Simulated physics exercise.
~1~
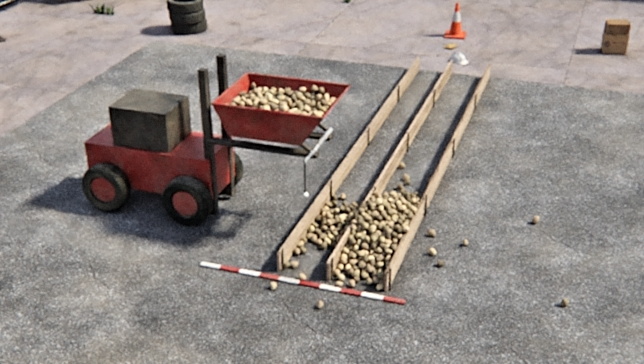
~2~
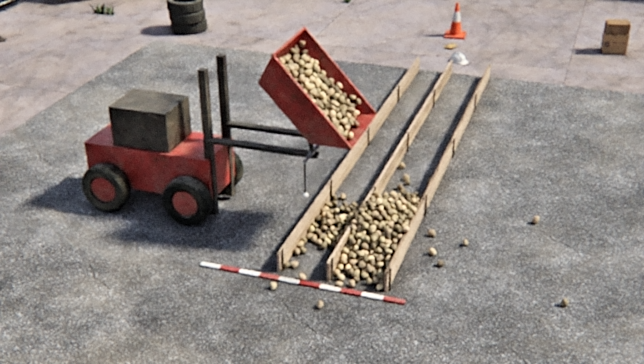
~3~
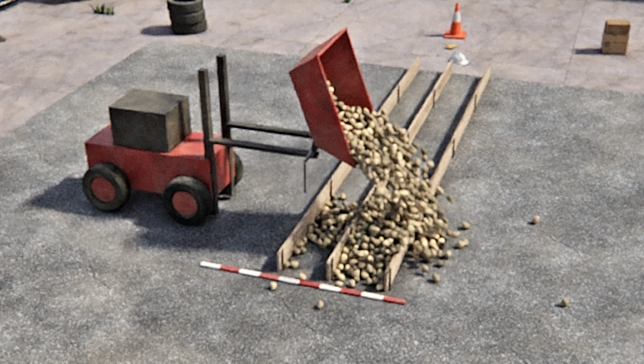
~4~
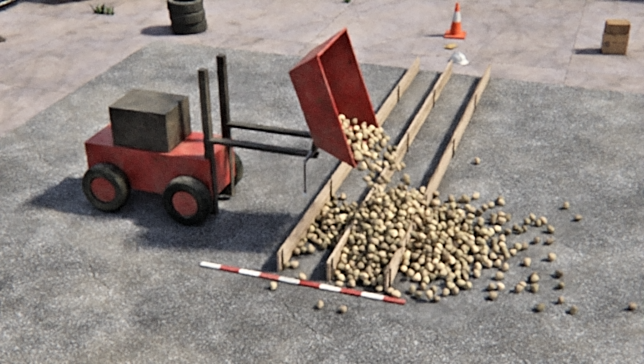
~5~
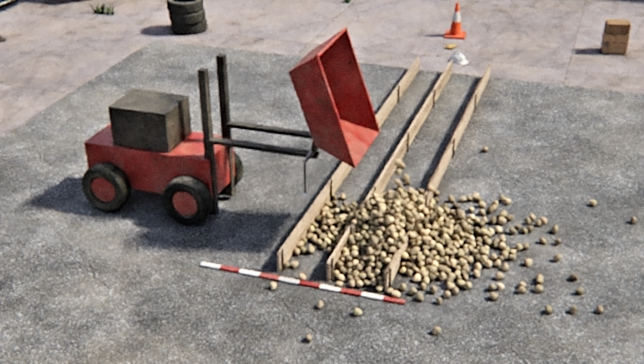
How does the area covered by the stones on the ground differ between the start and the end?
At the start the stones on the ground lie mostly between the planks, with only a few strays outside. By the end they spread well past the right-hand plank, reaching further to the right and nearer to the viewer.
